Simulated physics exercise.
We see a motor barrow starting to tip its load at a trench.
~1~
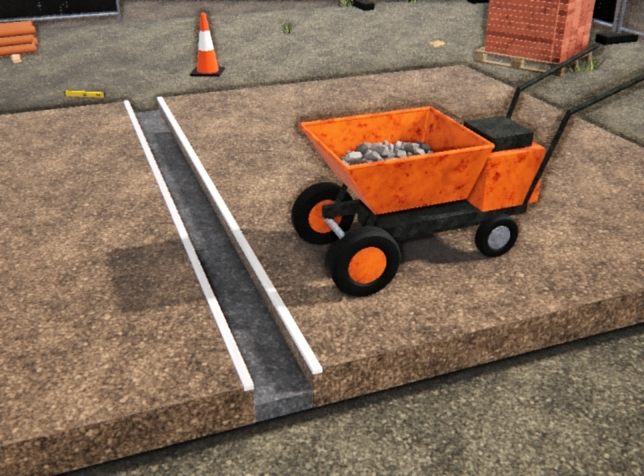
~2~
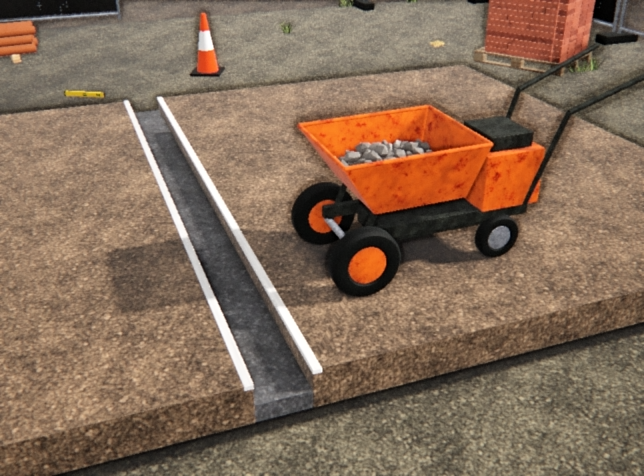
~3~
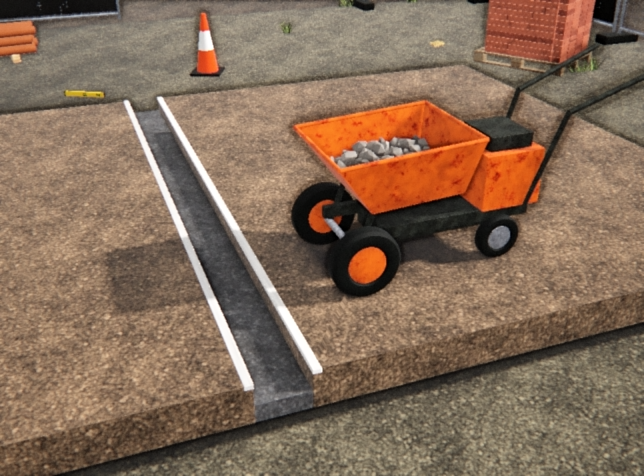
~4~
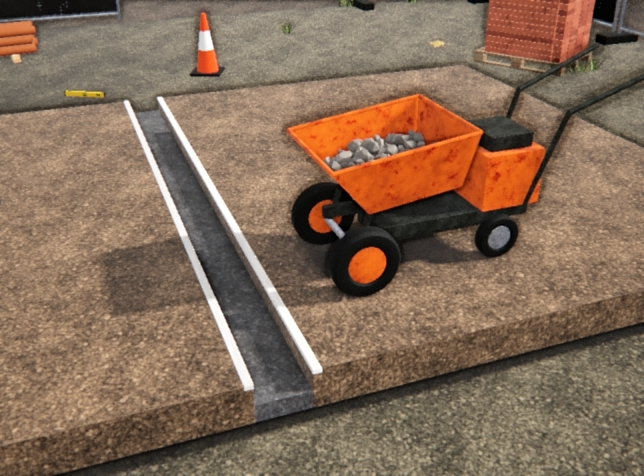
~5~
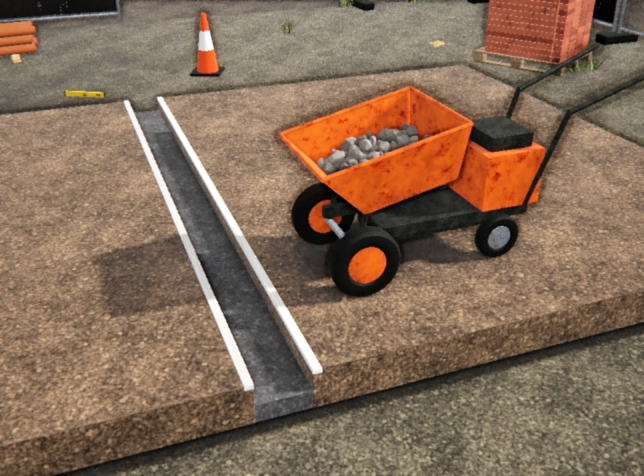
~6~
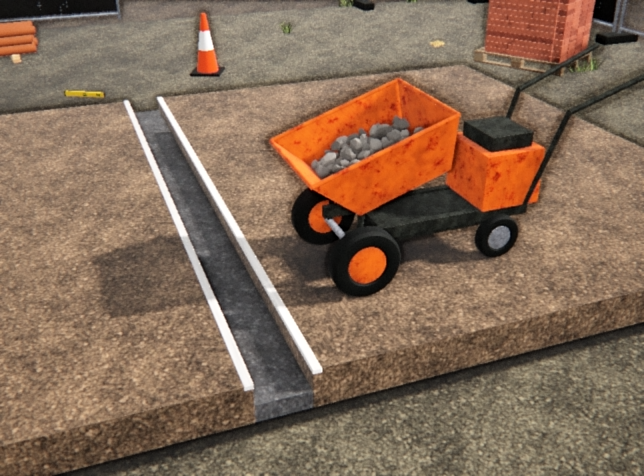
An orange motor barrow loaded with grey broken stones stands right of a narrow, white-edged trench on a brown slab at a building site, seen from above at an angle. A traffic cone stands behind, with stacked red bricks at upper right. The skip starts level, then its back rises and its front lip lowers leftward, while the wheels and camera stay still.
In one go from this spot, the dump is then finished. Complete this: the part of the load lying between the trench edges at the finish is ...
The larger part.
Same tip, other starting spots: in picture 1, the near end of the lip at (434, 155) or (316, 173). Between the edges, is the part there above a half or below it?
First: A minority of it. Second: A minority of it.
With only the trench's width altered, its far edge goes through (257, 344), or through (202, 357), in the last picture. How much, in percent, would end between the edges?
For the first it's 30 per cent, for the second 100 per cent.
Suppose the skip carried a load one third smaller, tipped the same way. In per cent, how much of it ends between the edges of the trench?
Roughly 80 percent.
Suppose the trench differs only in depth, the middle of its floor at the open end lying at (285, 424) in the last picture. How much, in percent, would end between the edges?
About 70 per cent.
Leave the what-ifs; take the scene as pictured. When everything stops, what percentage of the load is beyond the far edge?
Roughly 30 in a hundred.
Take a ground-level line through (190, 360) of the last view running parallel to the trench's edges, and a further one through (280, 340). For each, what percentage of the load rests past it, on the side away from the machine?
First roughly 10 percent, then 90 percent.
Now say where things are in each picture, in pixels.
The first picture shows lip of the skip near (346, 169), level; top of the load near (401, 157), broken stones; first edge of the trench near (298, 335); far edge near (233, 350), the trench under half as wide as the skip, and shallow for its width.
The second picture shows lip of the skip near (345, 169), level; top of the load near (400, 156).
The third picture shows lip of the skip near (340, 171), tipped barely; top of the load near (397, 154).
The fourth picture shows lip of the skip near (332, 175), tipped a little; top of the load near (401, 152).
The fifth picture shows lip of the skip near (323, 180), tipped a little; top of the load near (404, 142).
The sixth picture shows lip of the skip near (312, 188), tipped clearly; top of the load near (395, 145); first edge of the trench near (298, 335); far edge near (233, 350).
Shortly afterwards, skip tipped steeply; the whole lot in the skip.
Next, skip tipped right over; the bulk in the skip; near a quarter in or heaped over the trench; a little beyond it; only a few falling.
Some moments later, skip tipped right over; only a few in the skip; near two thirds in or heaped over the trench; near a third beyond it.
In the end, skip tipped right over; near two thirds in or heaped over the trench; near a third beyond it.
